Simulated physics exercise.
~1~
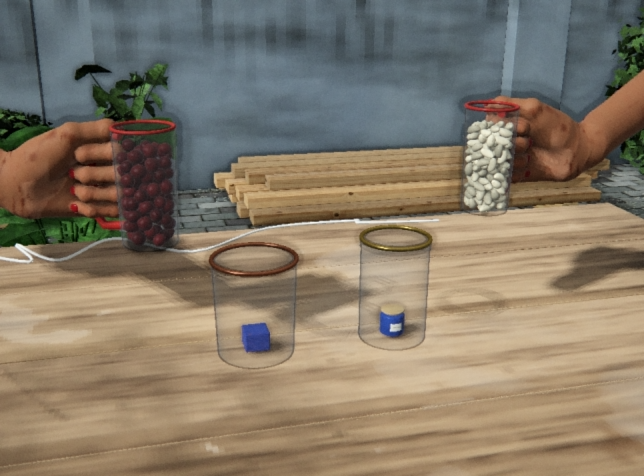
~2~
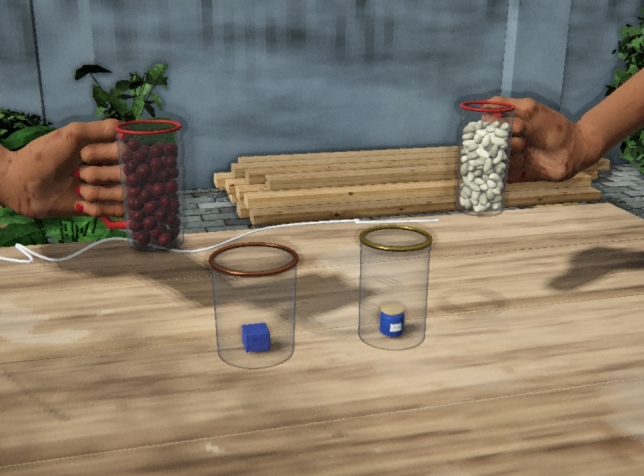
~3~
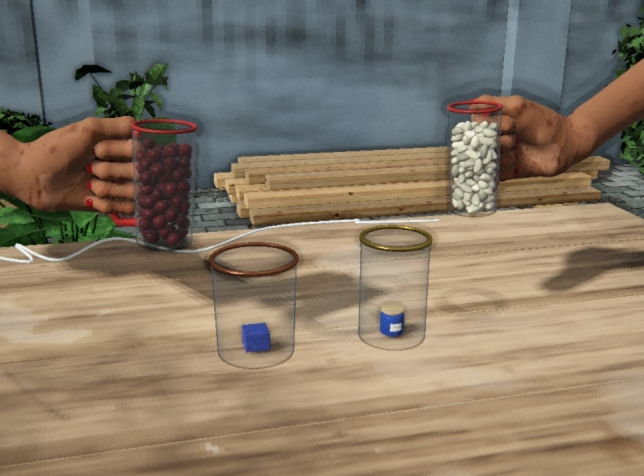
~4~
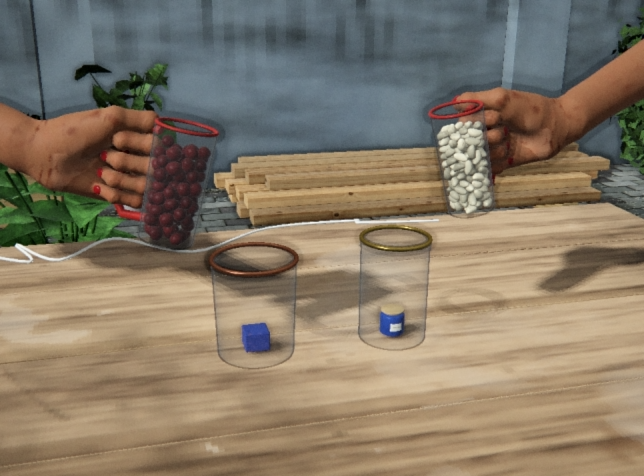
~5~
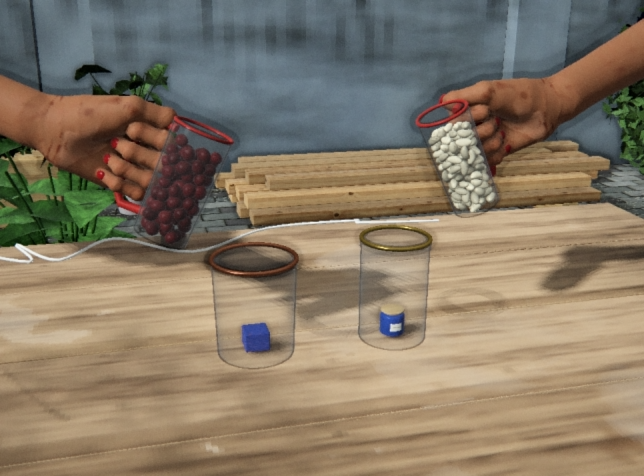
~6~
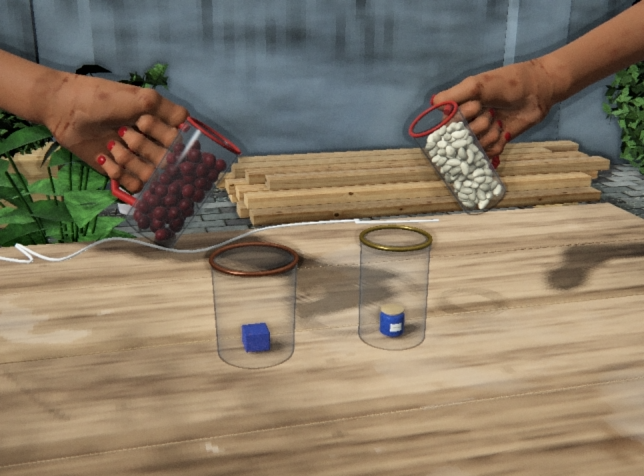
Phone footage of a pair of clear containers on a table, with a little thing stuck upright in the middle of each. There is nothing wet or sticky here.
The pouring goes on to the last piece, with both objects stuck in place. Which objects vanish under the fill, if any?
Left object: Fully covered; right object: Fully covered.
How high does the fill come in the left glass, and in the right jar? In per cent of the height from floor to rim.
50 % on the left and 50 % on the right.
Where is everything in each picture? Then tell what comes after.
The first picture shows small block in the left glass at (256, 337), a quarter of its height or less; left cup at (147, 186), nearly full of dried cherries; small canister in the right jar at (392, 320), a quarter of its height or less; right cup at (488, 159), nearly full of white beans.
The second picture shows left cup at (153, 186), upright; right cup at (484, 159), upright.
The third picture shows left cup at (164, 185), tipped 3°; right cup at (474, 159), tipped 3°.
The fourth picture shows left cup at (176, 184), tipped 14°; right cup at (464, 160), tipped 14°.
The fifth picture shows left cup at (182, 184), tipped 25°; right cup at (460, 160), tipped 25°.
The sixth picture shows small block in the left glass at (256, 337); left cup at (182, 184), tipped 36°; small canister in the right jar at (392, 320); right cup at (460, 160), tipped 36°.
Then, 0.50 s after the last picture, left glass empty, all of its cupful still in the cup; right jar empty, all of its cupful still in the cup.
Then, 0.94 s after the last picture, left glass nearly empty, about two thirds of its cupful still in the cup; right jar nearly empty, most of its cupful still in the cup.
Then, 1.32 s after the last picture, left glass a third full, none of its cupful still in the cup; right jar a third full, none of its cupful still in the cup.
At rest, left glass half full (surface near (255, 304)), nothing beside it; right jar half full (surface near (394, 286)), nothing beside it; the left thing is covered; the right thing is covered.
